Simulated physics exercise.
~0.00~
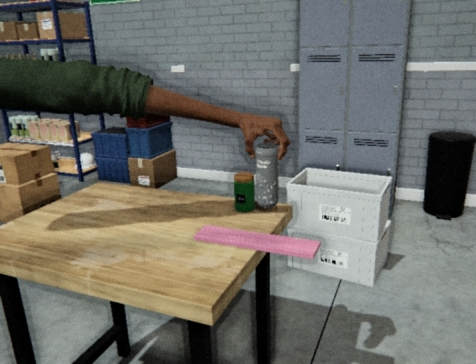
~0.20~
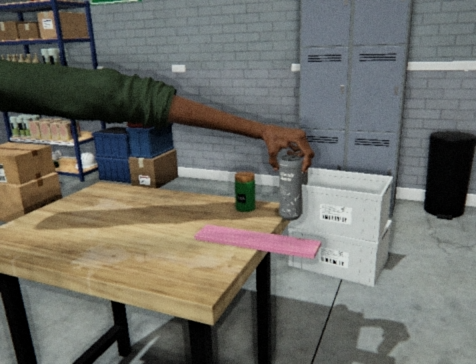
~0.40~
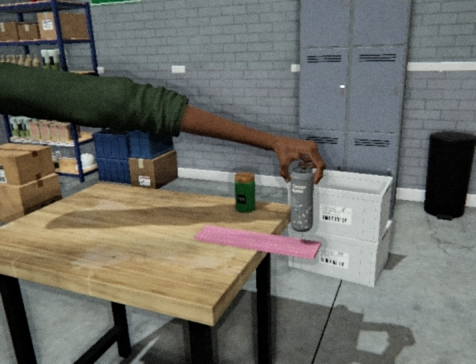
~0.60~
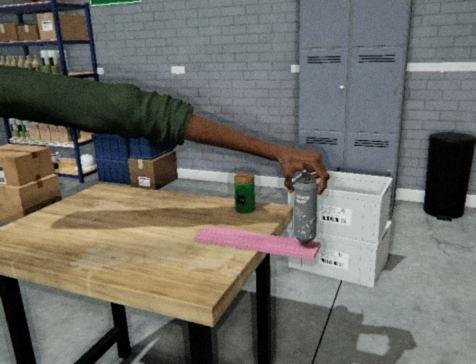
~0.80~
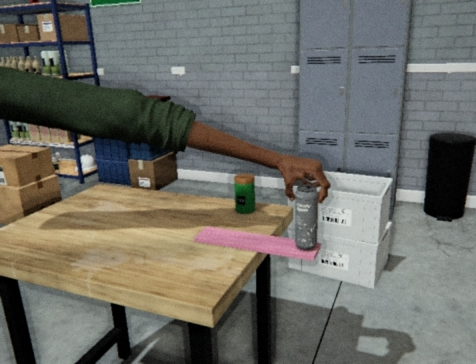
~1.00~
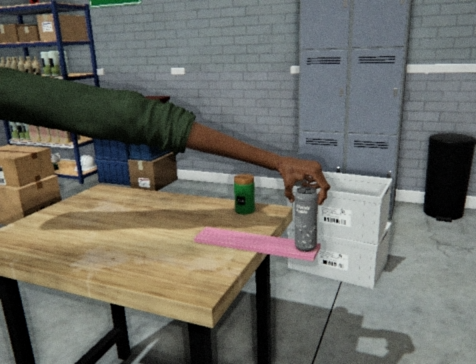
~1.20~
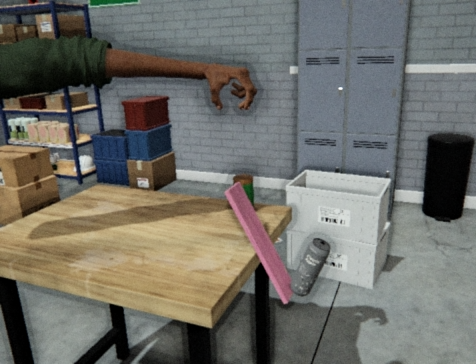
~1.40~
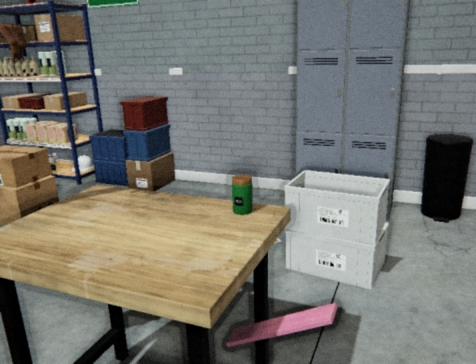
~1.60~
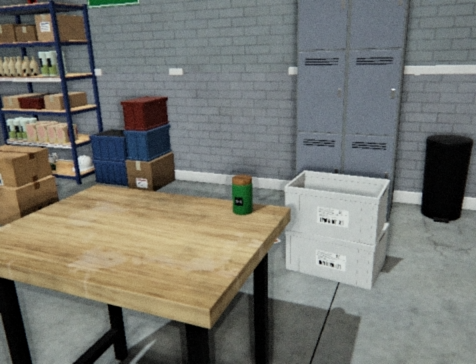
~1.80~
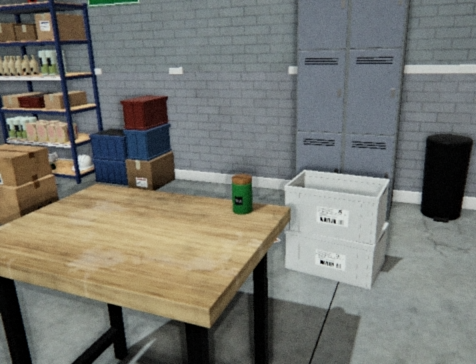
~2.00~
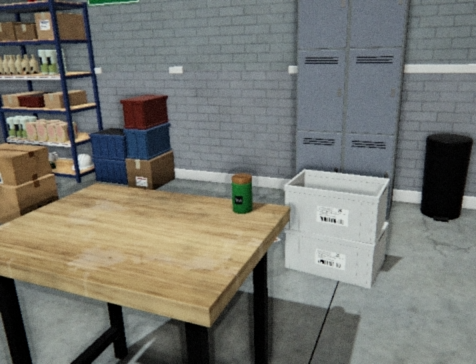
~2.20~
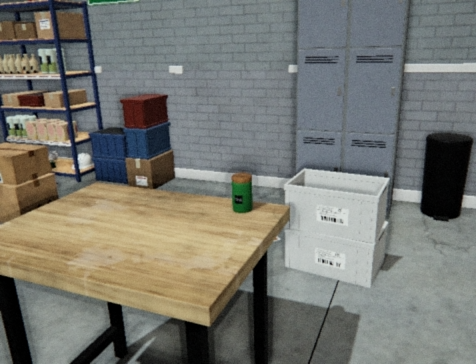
At first, a pink plank juts past the right edge of a wooden table, with a green jar standing near the corner and a dark-sleeved arm holding a grey can beside it. The hand carries the can to the right and lowers it upright onto the plank's overhanging end. Once the fingers let go and the hand draws back to the left, the plank tips steeply off the edge and the can drops, leaning. The plank falls toward the floor, then both are out of view, leaving only the green jar standing on the table.
